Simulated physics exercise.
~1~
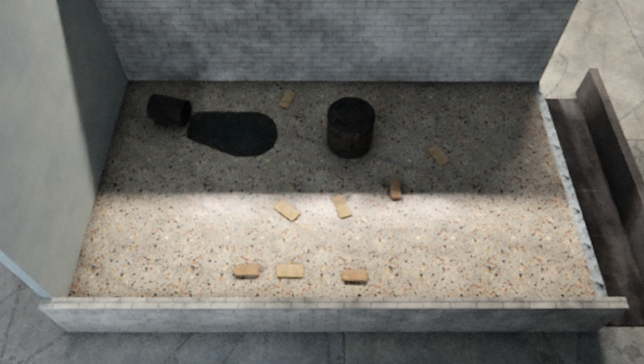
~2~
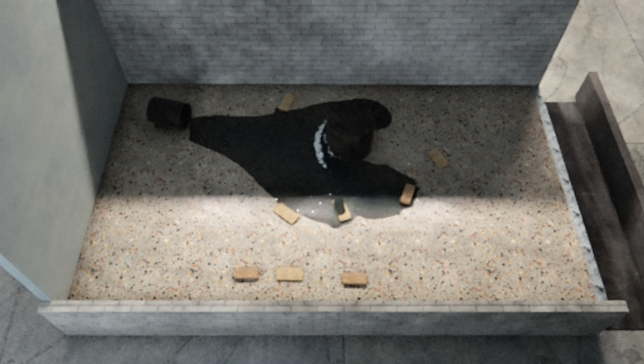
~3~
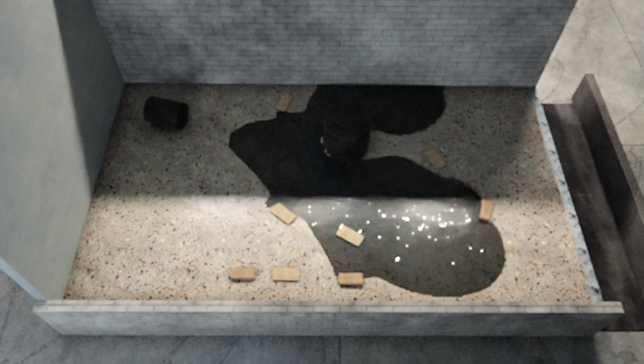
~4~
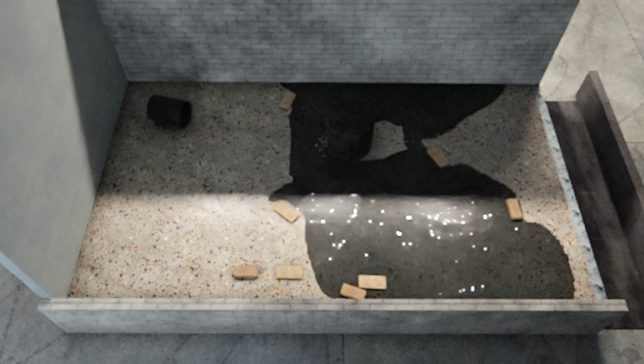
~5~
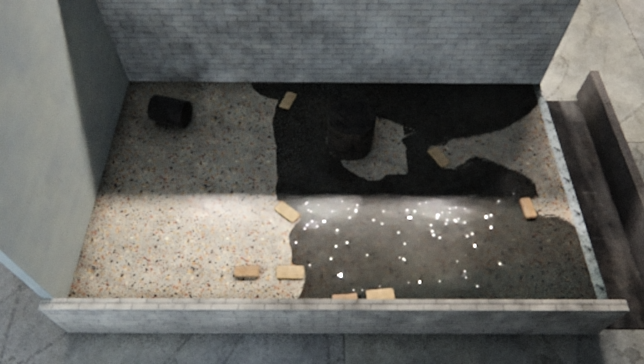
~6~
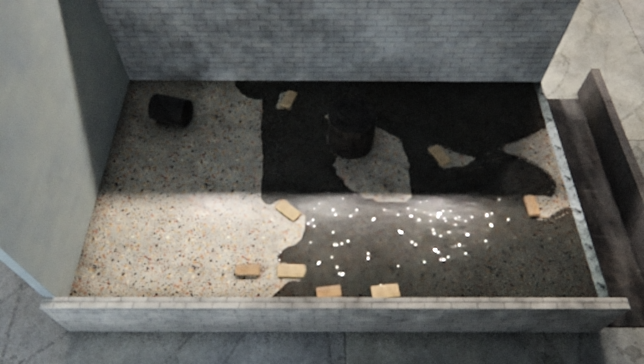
A shallow walled tray with a speckled tan floor and a low grey curb along its front fills the view from above, crossed by a band of light. Eight small tan blocks lie scattered over it, with a dark tipped container at the back left and a dark round drum near the middle. A dark pool spreads from the container's mouth, wraps around the drum and runs right and forward. Glints appear on it as a few blocks shift rightward or toward the curb. Finally dark wetness covers much of the right side, leaving pale patches, while the left stays mostly dry.
